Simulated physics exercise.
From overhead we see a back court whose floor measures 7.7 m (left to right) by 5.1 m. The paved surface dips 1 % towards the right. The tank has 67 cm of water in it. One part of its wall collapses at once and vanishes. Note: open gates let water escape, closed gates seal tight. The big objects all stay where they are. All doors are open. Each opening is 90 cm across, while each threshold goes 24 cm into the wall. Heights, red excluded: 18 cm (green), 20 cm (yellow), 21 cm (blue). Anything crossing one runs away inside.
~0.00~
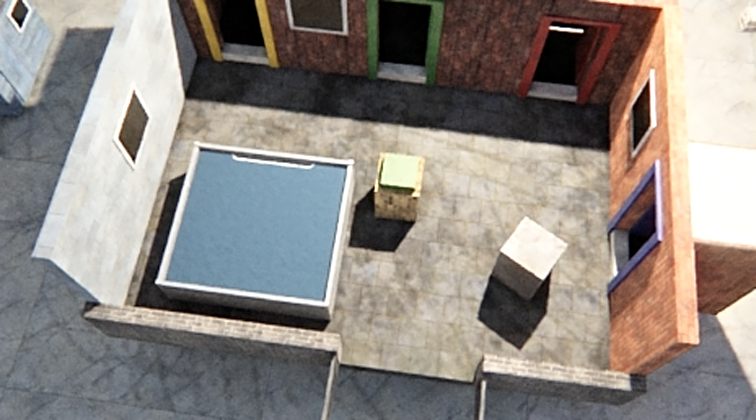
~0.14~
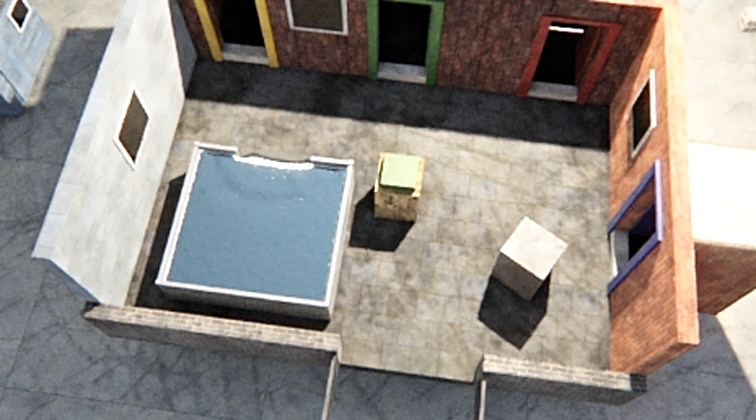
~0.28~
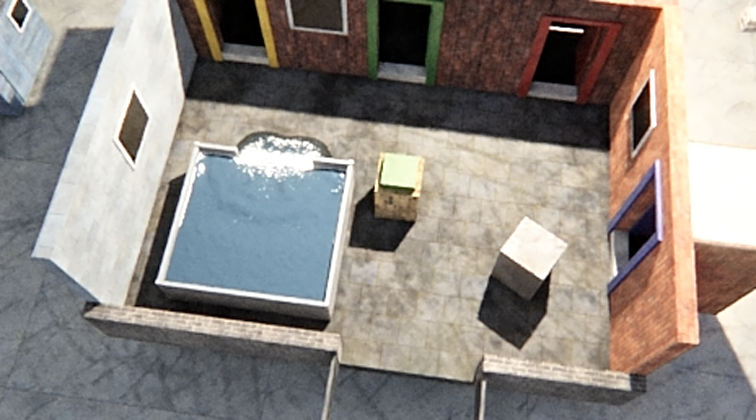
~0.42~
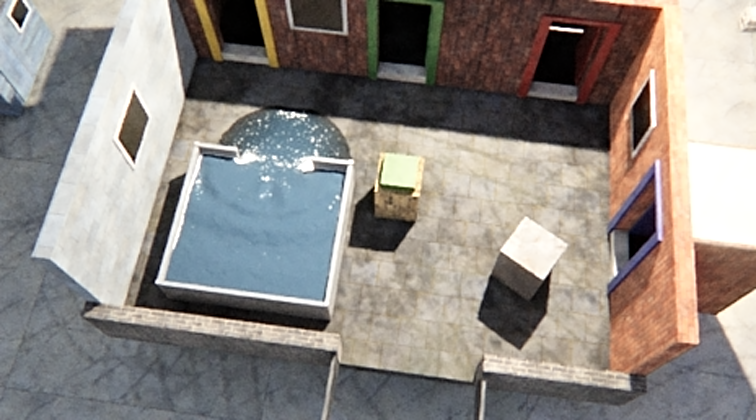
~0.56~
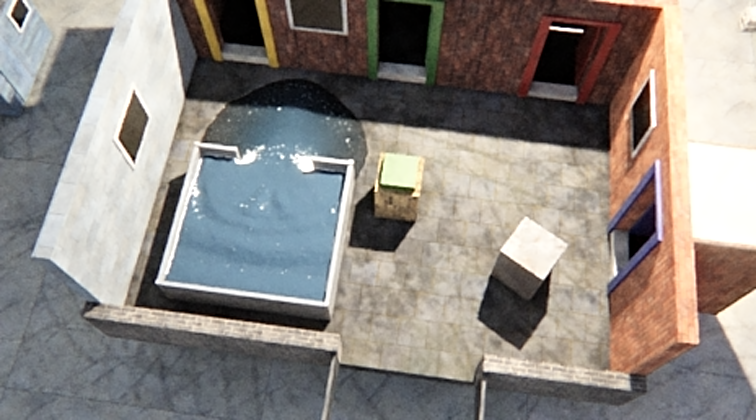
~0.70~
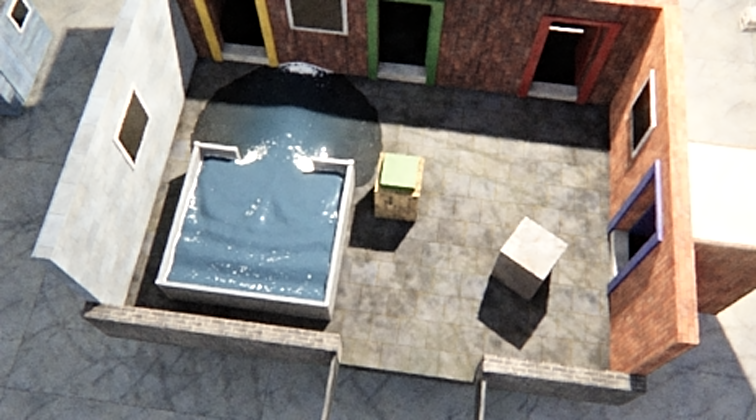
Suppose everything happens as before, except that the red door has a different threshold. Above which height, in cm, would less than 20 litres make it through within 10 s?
Above roughly 9.5 cm.
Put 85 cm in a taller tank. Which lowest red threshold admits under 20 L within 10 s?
Roughly 13.0 cm high.
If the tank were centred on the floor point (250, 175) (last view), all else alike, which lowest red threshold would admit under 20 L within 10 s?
In that case about 9.0 cm.
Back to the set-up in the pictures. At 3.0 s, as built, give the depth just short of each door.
Depths in cm: Green 18, yellow 31, red 5, blue 0.
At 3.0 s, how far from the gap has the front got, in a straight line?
Roughly 6.0 metres.
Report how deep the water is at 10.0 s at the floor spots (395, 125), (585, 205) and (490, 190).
Around 6 cm, 12 cm and 8 cm.
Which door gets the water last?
Door: Blue.
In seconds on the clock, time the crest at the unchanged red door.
Around 9.0 s.
After 1.4 s water covers 25 % of the floor, deepest (42 cm) near (300, 79); it has not reached the red door.
After 3.0 s water covers 50 % of the floor, deepest (36 cm) near (207, 59); 5 cm at the red door, 0 litres in over its 14 cm threshold.
After 10.0 s water covers 95 % of the floor, deepest (18 cm) near (603, 107); 11 cm at the red door, 3 litres in over its 14 cm threshold.
At the red door as built, the water arrived by 2.2 s and peaked near 11 cm at 9.2 s.
Run again over the same 10 s with other heights there, 28 litres in over 8.5 cm, 11 litres over 11.5 cm. The limit of 20 litres is kept from about 9.5 cm up.
